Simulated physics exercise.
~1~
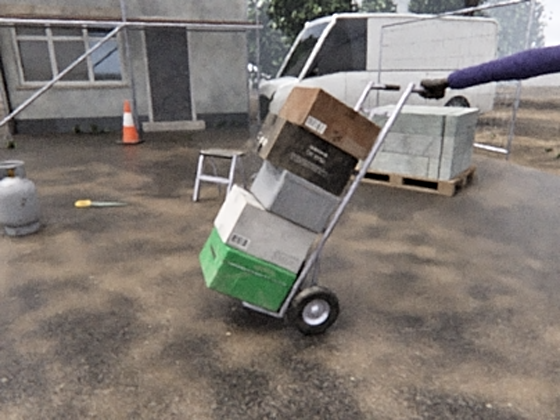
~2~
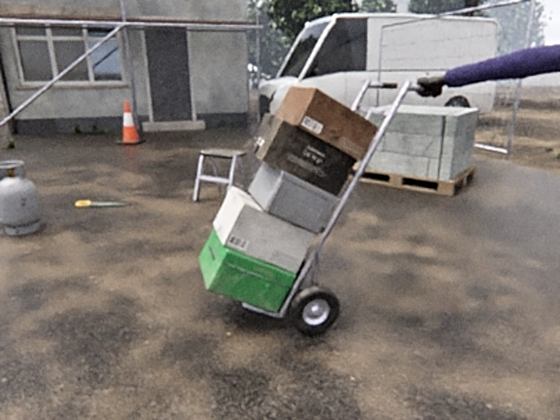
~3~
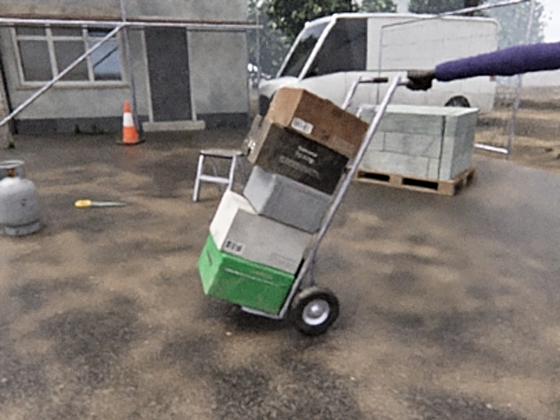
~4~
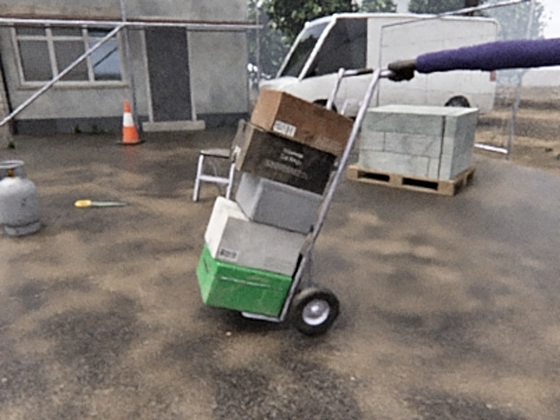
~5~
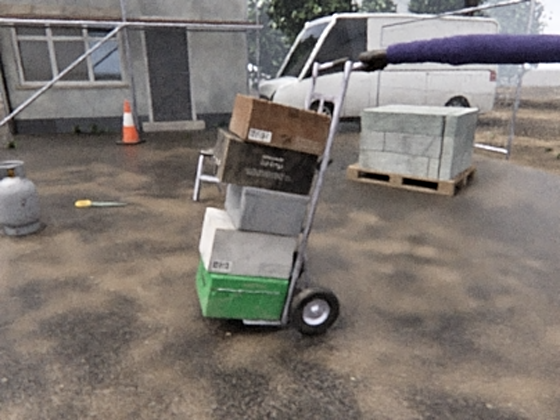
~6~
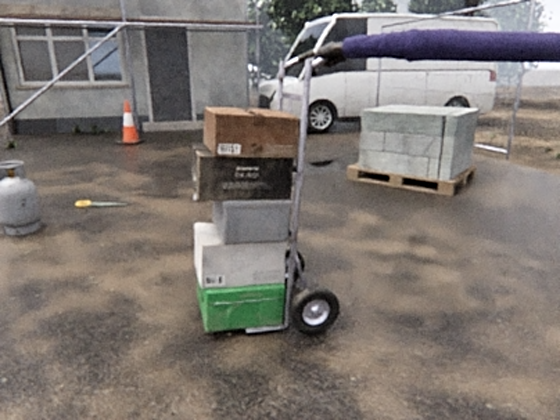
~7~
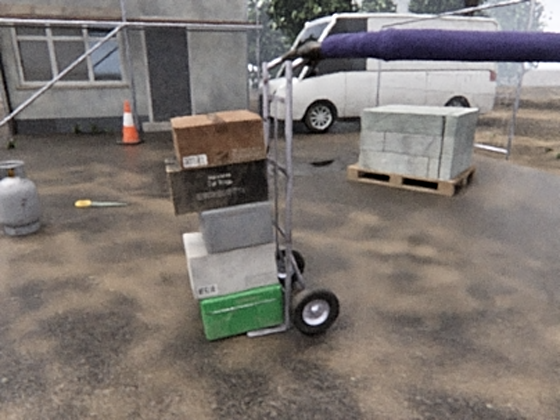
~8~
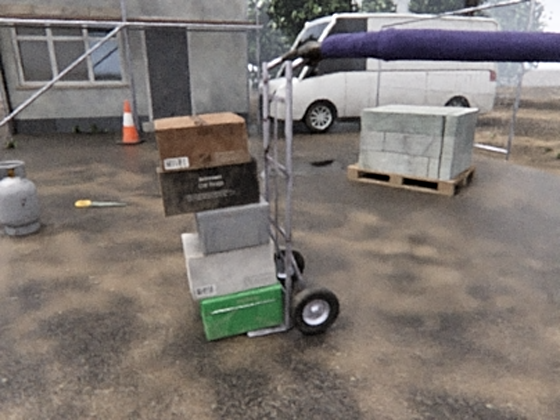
A sack truck stacked with five boxes stands tilted back to the right on a wet, stained yard, seen from the side by a still camera. From the bottom up sit a green box, a white one, a grey one, a black one and a brown one, with a gas bottle, cone, van and pallet of blocks around. A purple-sleeved arm reaching from the right swings the handle forward, faster and faster, until the truck is upright. The upper boxes shift left as it stops, and the stack stays standing, brown and black boxes jutting out leftward.
